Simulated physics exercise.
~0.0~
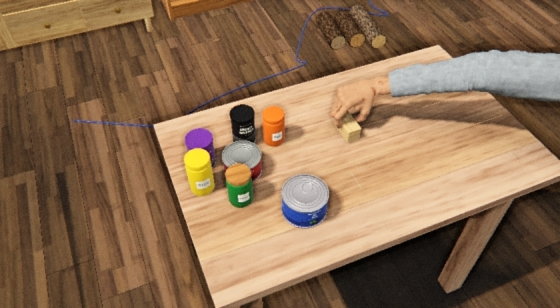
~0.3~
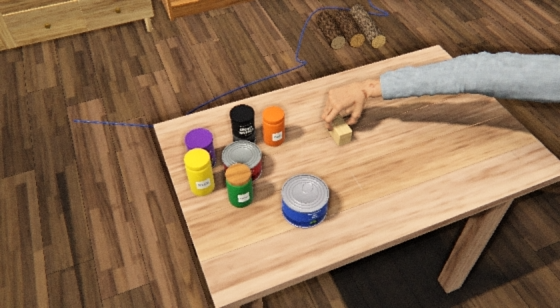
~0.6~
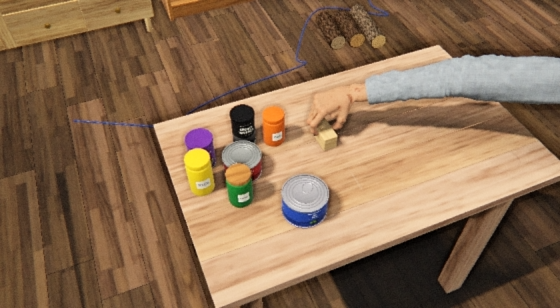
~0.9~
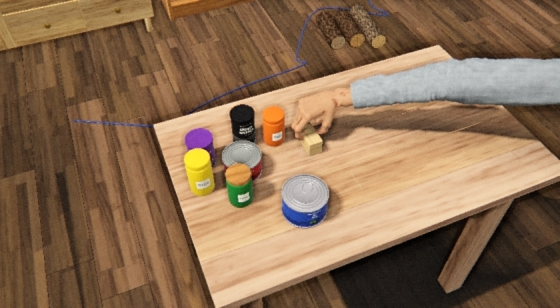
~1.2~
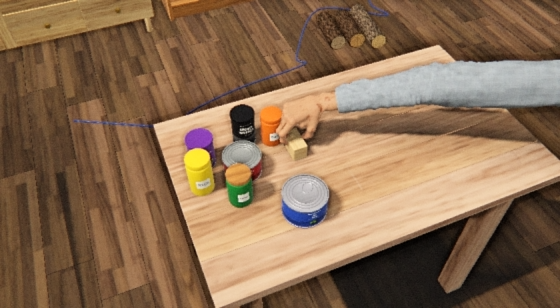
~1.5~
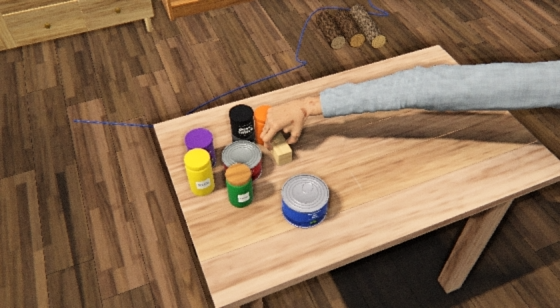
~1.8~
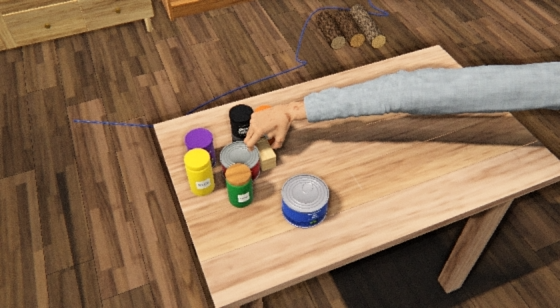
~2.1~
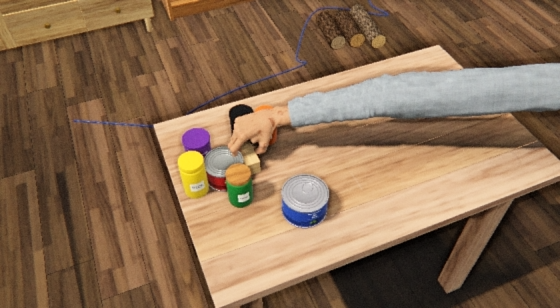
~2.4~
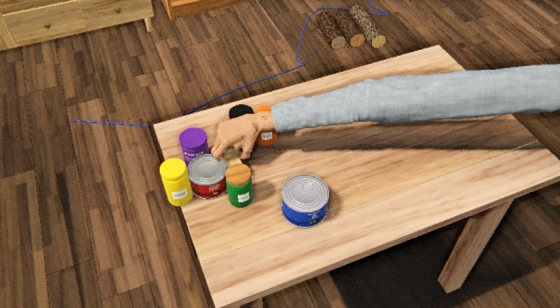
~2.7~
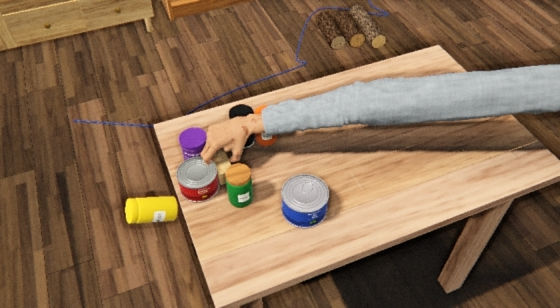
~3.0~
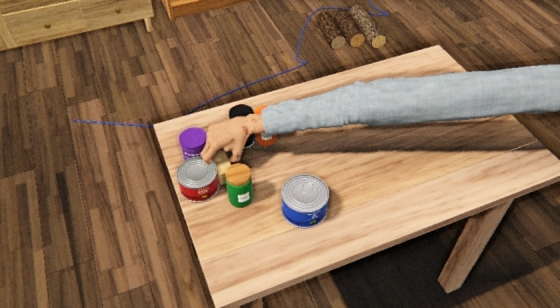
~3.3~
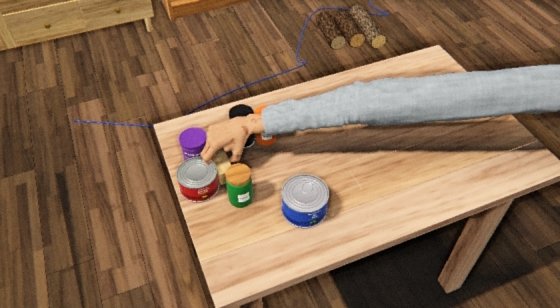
The clip opens on a wooden table where a cluster of colored jars and tins stands near the left end, with a blue tub a little apart. A hand in a pale gray-blue sleeve reaches in from the right and slides a small wooden block leftward across the tabletop. The block reaches the red tub, which shifts left and moves the yellow jar with it. The yellow jar is carried to the table's edge, tips over it on its side and drops out of view. The hand stops, leaving the red tub near the left edge, while the green jar and blue tub still stand in their places.
